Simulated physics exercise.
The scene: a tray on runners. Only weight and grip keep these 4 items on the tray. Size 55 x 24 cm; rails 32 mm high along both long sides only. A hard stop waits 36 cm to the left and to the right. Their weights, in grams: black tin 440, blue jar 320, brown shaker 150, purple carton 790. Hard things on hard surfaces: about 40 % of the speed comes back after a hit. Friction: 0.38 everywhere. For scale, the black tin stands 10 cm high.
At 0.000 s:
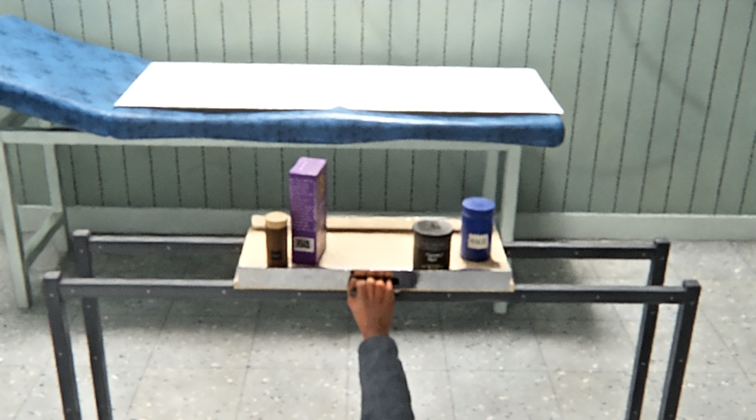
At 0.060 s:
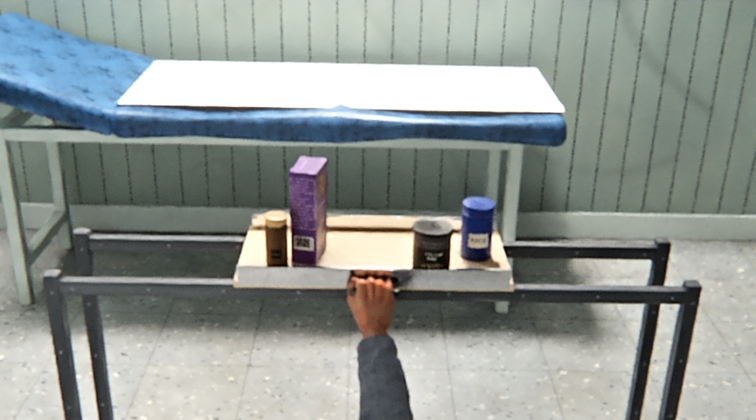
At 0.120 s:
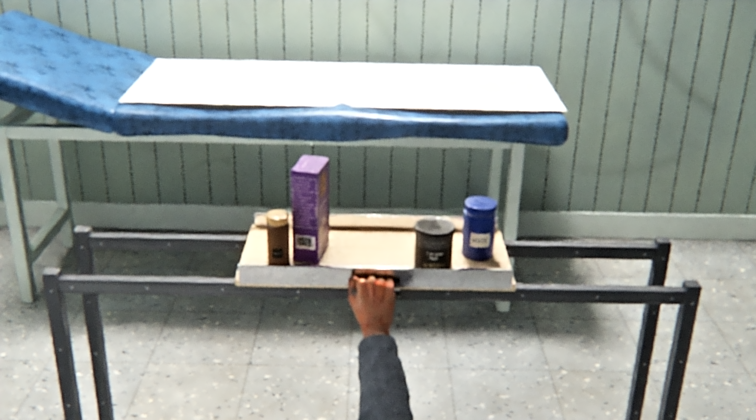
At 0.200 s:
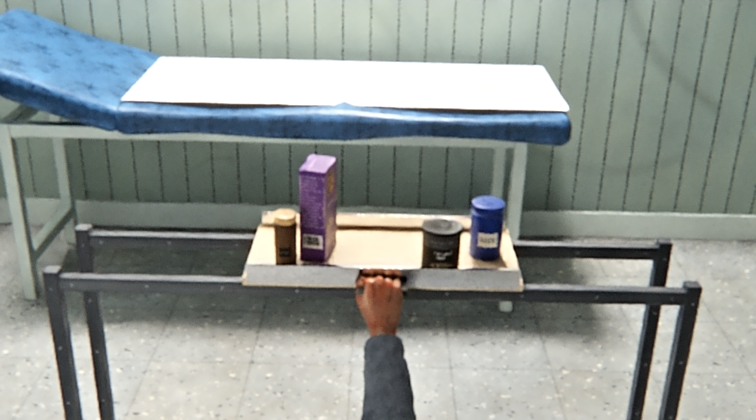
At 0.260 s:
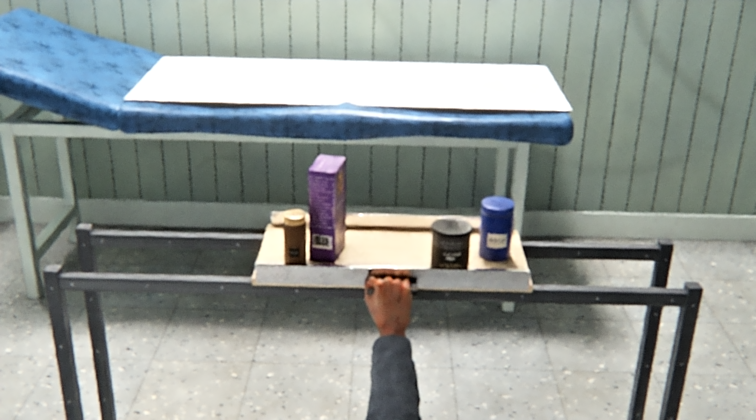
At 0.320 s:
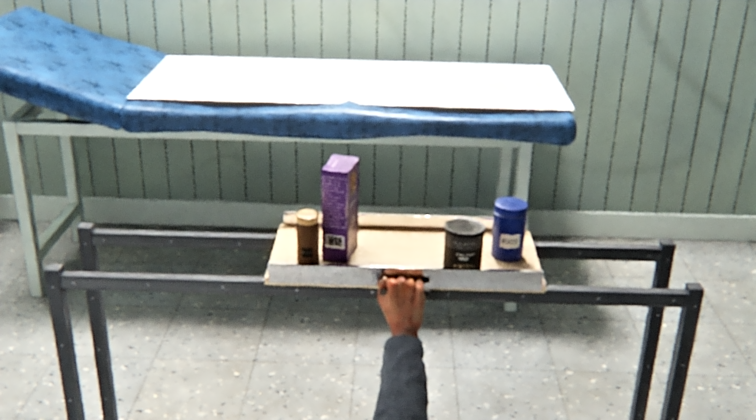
A hand slides a tray holding four upright containers slightly right along dark metal rails.
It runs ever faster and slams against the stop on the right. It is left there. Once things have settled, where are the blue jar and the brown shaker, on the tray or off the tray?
The blue jar falls out and the brown shaker stays on the tray.
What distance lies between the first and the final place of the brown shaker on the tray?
Some 21 cm.
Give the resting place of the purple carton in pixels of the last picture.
Around (584, 252).
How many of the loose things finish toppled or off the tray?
3 of them.
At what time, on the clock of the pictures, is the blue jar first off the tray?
At about 0.8 s.
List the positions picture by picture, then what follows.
In the first frame, tray midway; blue jar (477, 230); brown shaker (277, 246).
In the second frame, tray midway; black tin (432, 249); purple carton (309, 210).
In the third frame, tray has slid 1 cm right; black tin (434, 248); purple carton (311, 209).
In the fourth frame, tray has slid 2 cm right; black tin (441, 248); purple carton (318, 209).
In the fifth frame, tray has slid 4 cm right; black tin (450, 249); purple carton (328, 209).
In the sixth frame, tray has slid 7 cm right; blue jar (509, 229); brown shaker (308, 243).
By 0.72 s, tray has slid 36 cm right; brown shaker 3 cm from its spot near (466, 247); blue jar 3 cm from its spot near (661, 234); purple carton 3 cm from its spot.
By 0.92 s, tray has slid 36 cm right; blue jar now off the tray; brown shaker tilted 67° near (530, 257); purple carton tilted 49°.
By 1.02 s, tray has slid 36 cm right; brown shaker on its side near (547, 264); purple carton on its side; black tin 14 cm from its spot.
By 1.32 s, tray has slid 36 cm right; brown shaker on its side near (553, 269); purple carton on its side; black tin 14 cm from its spot.
When it is over (1.7 s), off the tray, blue jar; lying over on the tray, brown shaker and purple carton; not toppled but over 5 cm from the start, black tin. In the last view, brown shaker near (553, 269).
